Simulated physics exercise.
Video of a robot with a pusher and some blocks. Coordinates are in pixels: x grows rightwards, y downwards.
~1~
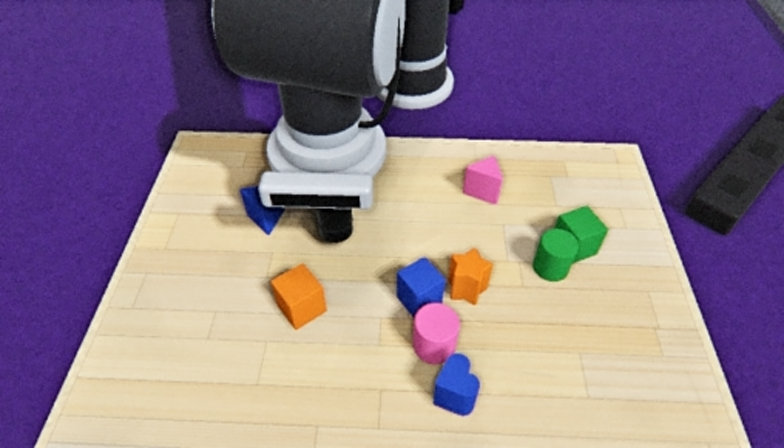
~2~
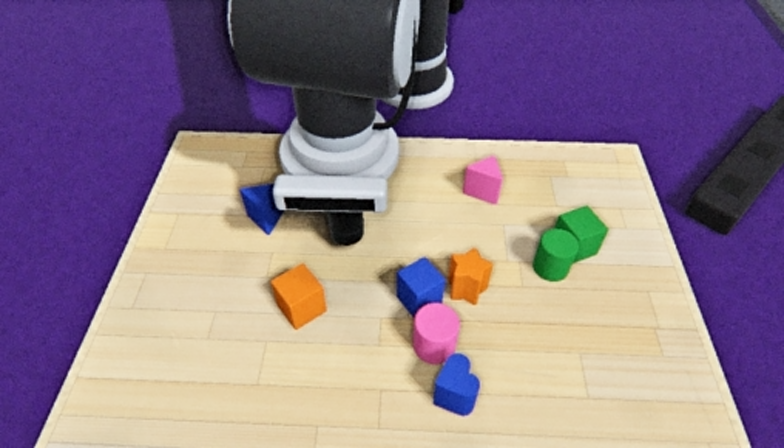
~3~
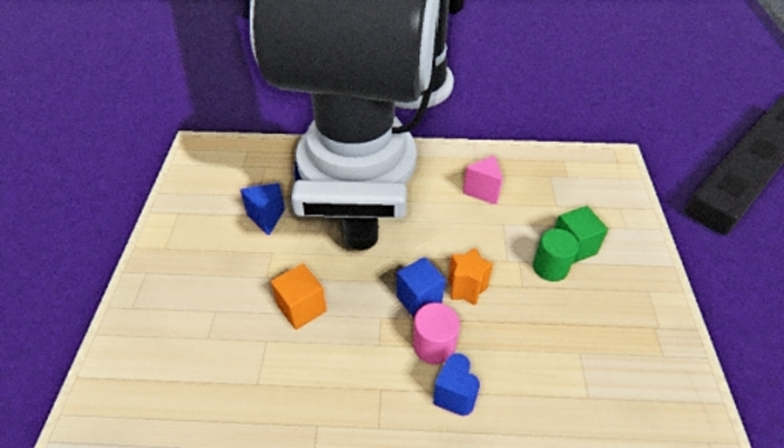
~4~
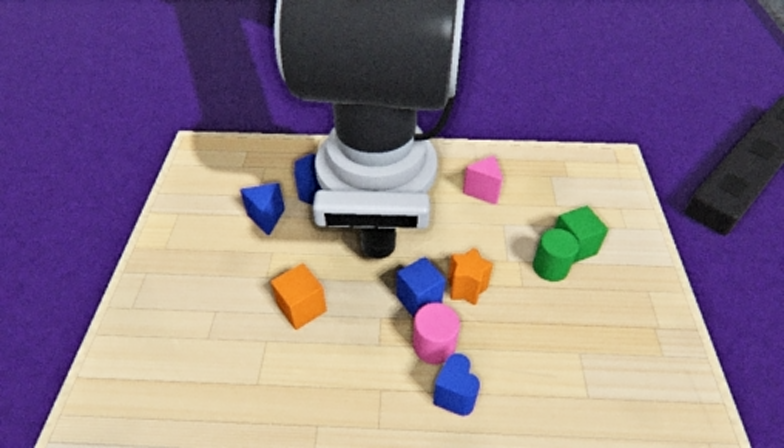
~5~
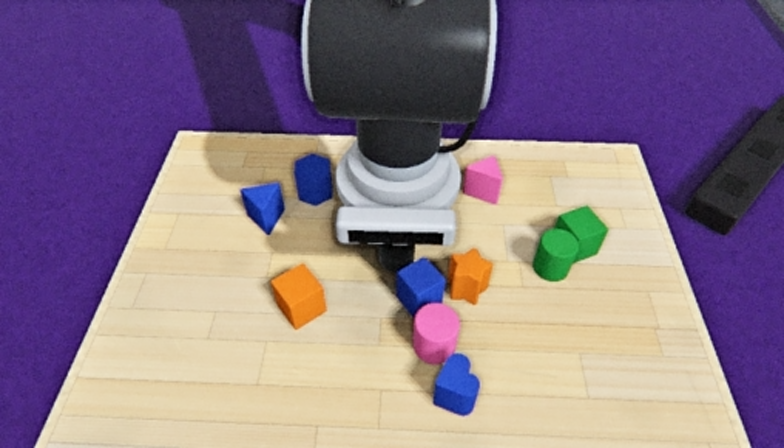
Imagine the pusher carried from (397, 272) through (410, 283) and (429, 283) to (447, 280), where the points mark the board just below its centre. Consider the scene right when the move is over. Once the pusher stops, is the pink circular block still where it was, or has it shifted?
The block in question stays where it was by the end.
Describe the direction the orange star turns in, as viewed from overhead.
Direction: Clockwise.
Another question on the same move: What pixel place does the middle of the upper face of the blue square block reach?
Most likely (438, 289).
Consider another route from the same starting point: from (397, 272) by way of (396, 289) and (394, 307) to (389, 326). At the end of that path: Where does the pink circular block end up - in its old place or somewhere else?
That block moves.
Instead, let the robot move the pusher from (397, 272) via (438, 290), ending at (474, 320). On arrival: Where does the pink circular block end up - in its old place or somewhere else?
The block you're asking about gets moved.
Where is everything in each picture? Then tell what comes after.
Pusher's lower end (337, 231); blue square block (421, 275); pink circular block (437, 321); orange star (471, 263), in the first picture.
Pusher (348, 234); blocks still, in the second picture.
Pusher (362, 239); blocks still, in the third picture.
Pusher (379, 247); blocks still, in the fourth picture.
Pusher (397, 260); blue square block (421, 275); pink circular block (437, 321); orange star (471, 263), in the fifth picture.
On the path given first. Halfway along, pusher (421, 272); blue square block (435, 288), turned 25° clockwise.
At the end, pusher (449, 268); blue square block (438, 289), turned 35° clockwise; pink circular block still; orange star (484, 262), turned 20° clockwise.
